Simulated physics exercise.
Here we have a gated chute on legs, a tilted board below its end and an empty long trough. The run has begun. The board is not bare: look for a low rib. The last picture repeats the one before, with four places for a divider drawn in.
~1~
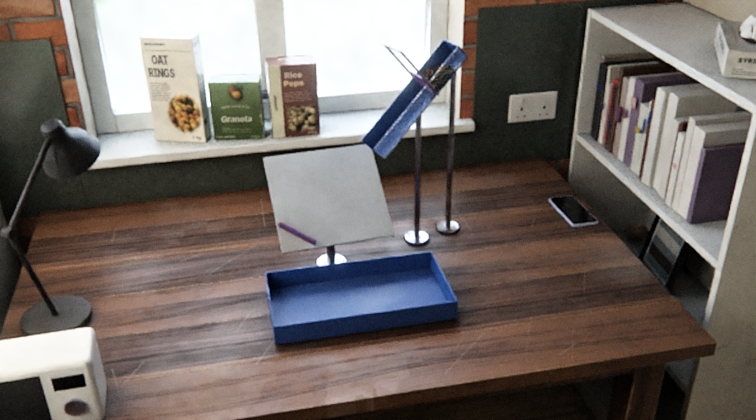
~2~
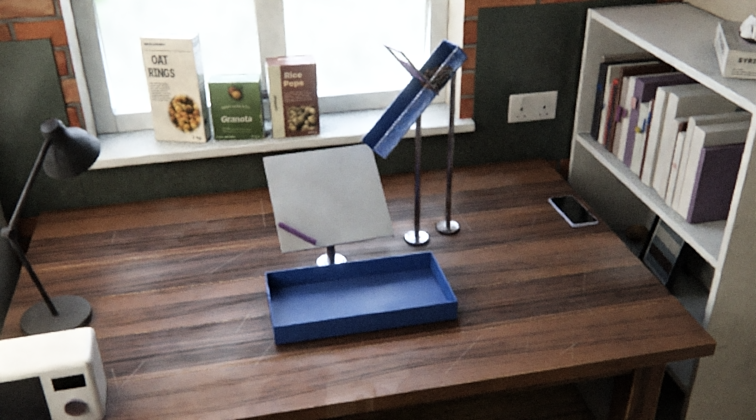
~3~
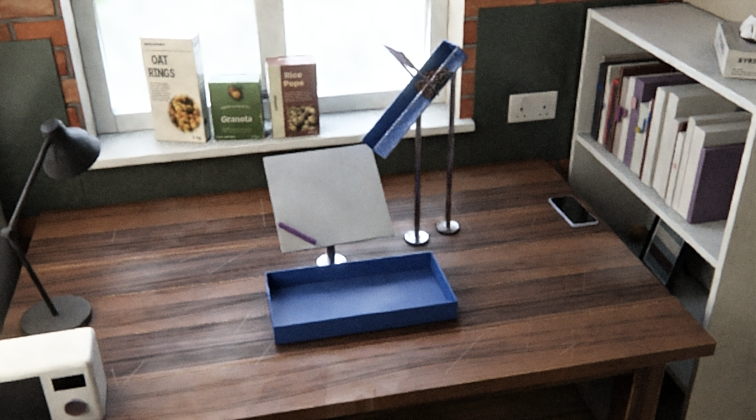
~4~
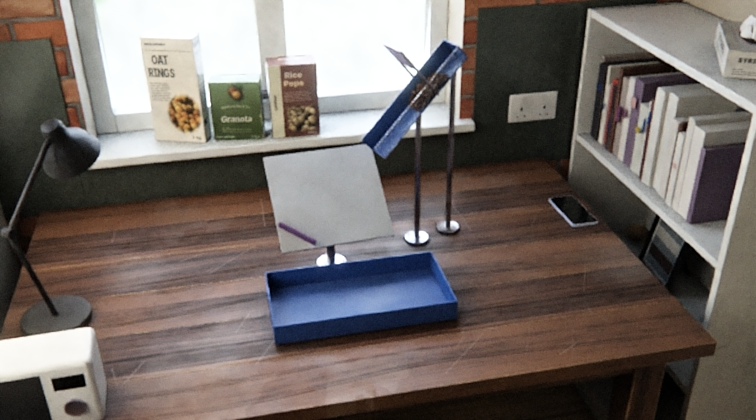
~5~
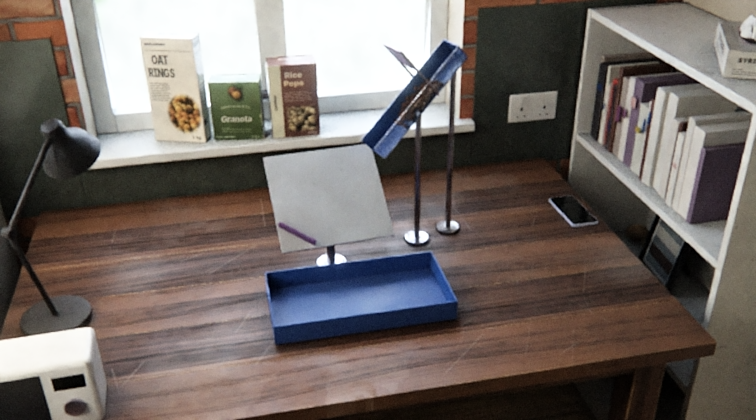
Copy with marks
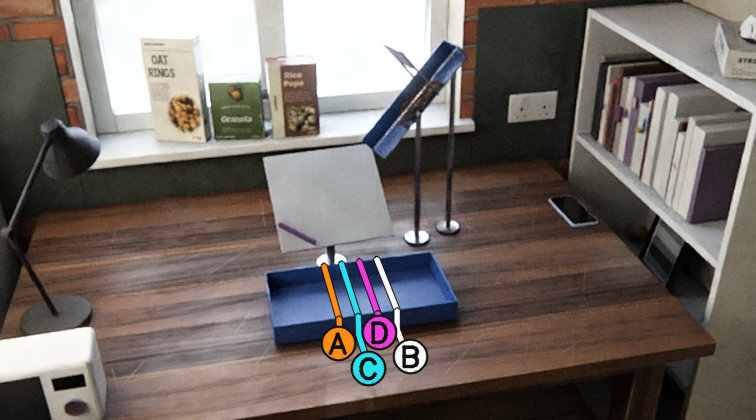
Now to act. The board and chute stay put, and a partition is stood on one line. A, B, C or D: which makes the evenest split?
Line A does it best.
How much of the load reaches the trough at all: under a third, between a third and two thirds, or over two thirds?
Over two thirds.
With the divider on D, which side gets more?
The left side.
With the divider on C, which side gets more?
Left.
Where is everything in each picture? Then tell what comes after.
The first frame shows load behind the gate near (434, 75), allspice berries; lip of the chute near (378, 154), sloping fairly steeply.
The second frame shows middle of the board near (328, 196), tilted fairly steeply; middle of its low edge near (339, 244); of its high edge near (318, 150).
The third frame shows front corners of the trough near (274, 326) and (457, 301), empty; front of the load near (427, 97).
The fourth frame shows middle of the load near (425, 87); its front near (418, 110), close to a quarter of the way to the lip; rib from (279, 222) to (316, 241).
The fifth frame shows middle of the load near (417, 98); its front near (399, 123), close to half of the way to the lip.
On the marked copy, line A crosses the front rim at (338, 317); line B crosses the front rim at (396, 309); line C crosses the front rim at (358, 315); line D crosses the front rim at (377, 312).
Choosing A, of what is caught, close to two thirds on the left of the divider, close to a third on the right.
Choosing B, of what is caught, the whole lot on the left of the divider, none at all on the right.
Choosing C, of what is caught, the bulk on the left of the divider, a small share on the right.
Choosing D, of what is caught, all but a few on the left of the divider, a small share on the right.
